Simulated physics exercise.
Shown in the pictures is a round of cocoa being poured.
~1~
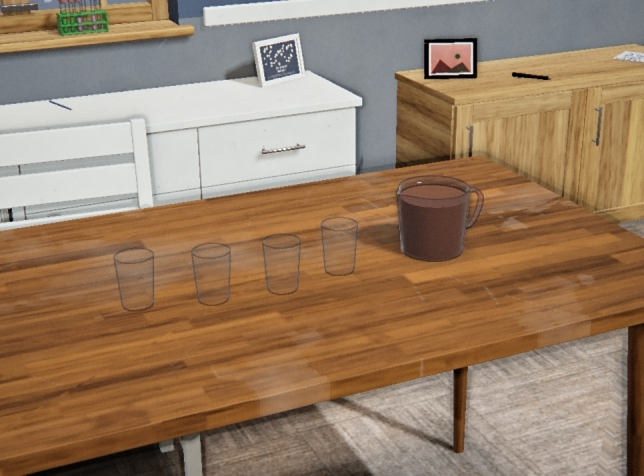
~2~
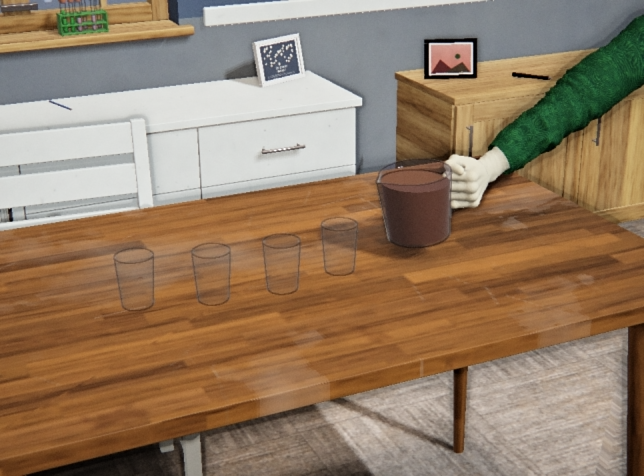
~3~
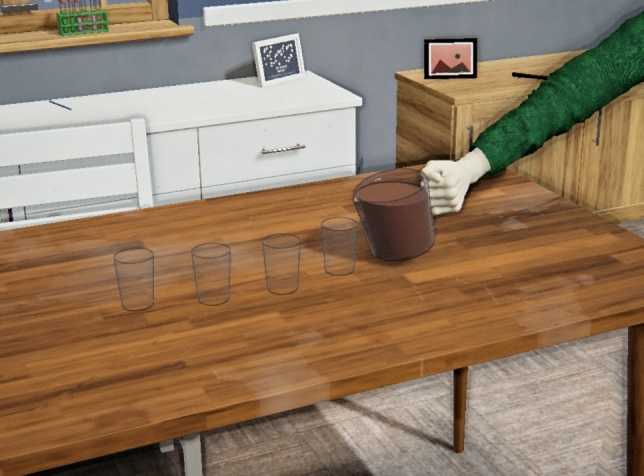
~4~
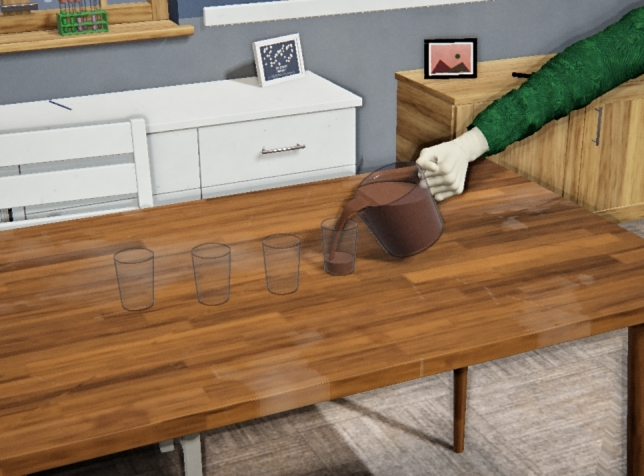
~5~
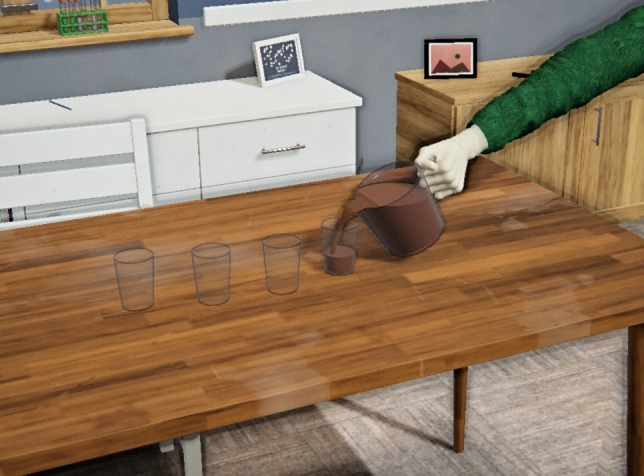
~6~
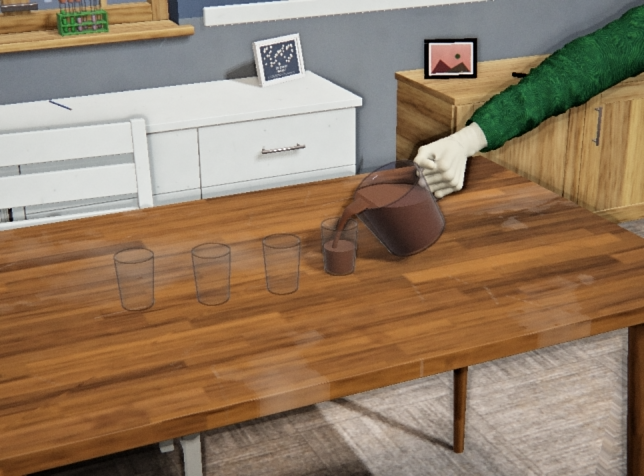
A green-sleeved arm lifts the jug of cocoa, moves it left, and pours into a tumbler.
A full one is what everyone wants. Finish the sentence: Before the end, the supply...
Before the end, the supply is still there.
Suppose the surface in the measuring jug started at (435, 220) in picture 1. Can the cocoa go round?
From that start, the supply doesn't stretch.
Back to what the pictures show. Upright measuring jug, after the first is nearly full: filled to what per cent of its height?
Roughly 70 %.
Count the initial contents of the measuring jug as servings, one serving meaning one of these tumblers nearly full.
I'd put it at close to 6.0 servings.
Next, the first is about three quarters full.
After that, the first is done and the measuring jug has about three quarters of its load.
Finally, all four are full and about a third of the cocoa is over.
